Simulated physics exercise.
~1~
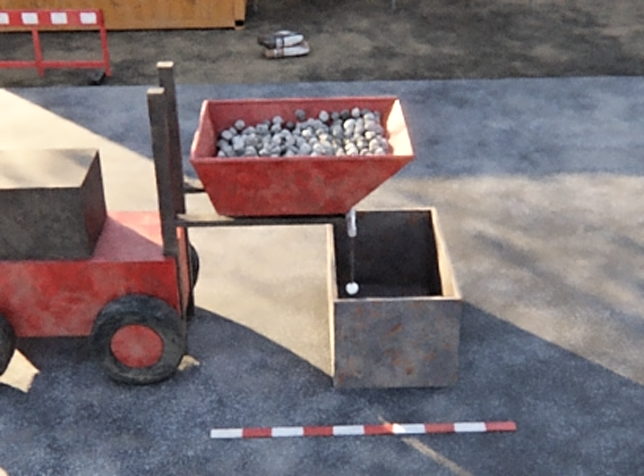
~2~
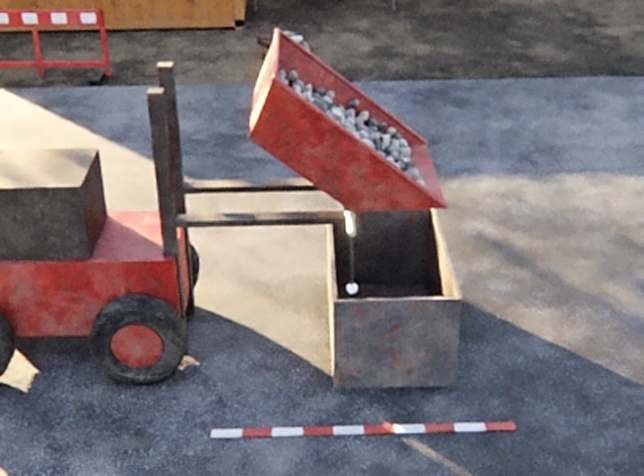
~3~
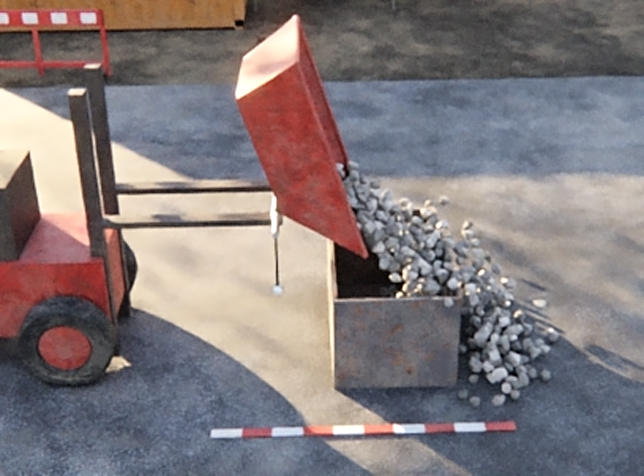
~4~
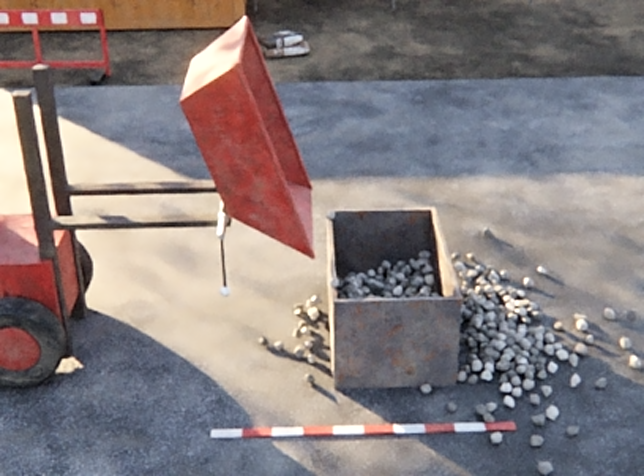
A red skip on a forklift tips grey stones into and around a bin while backing left.
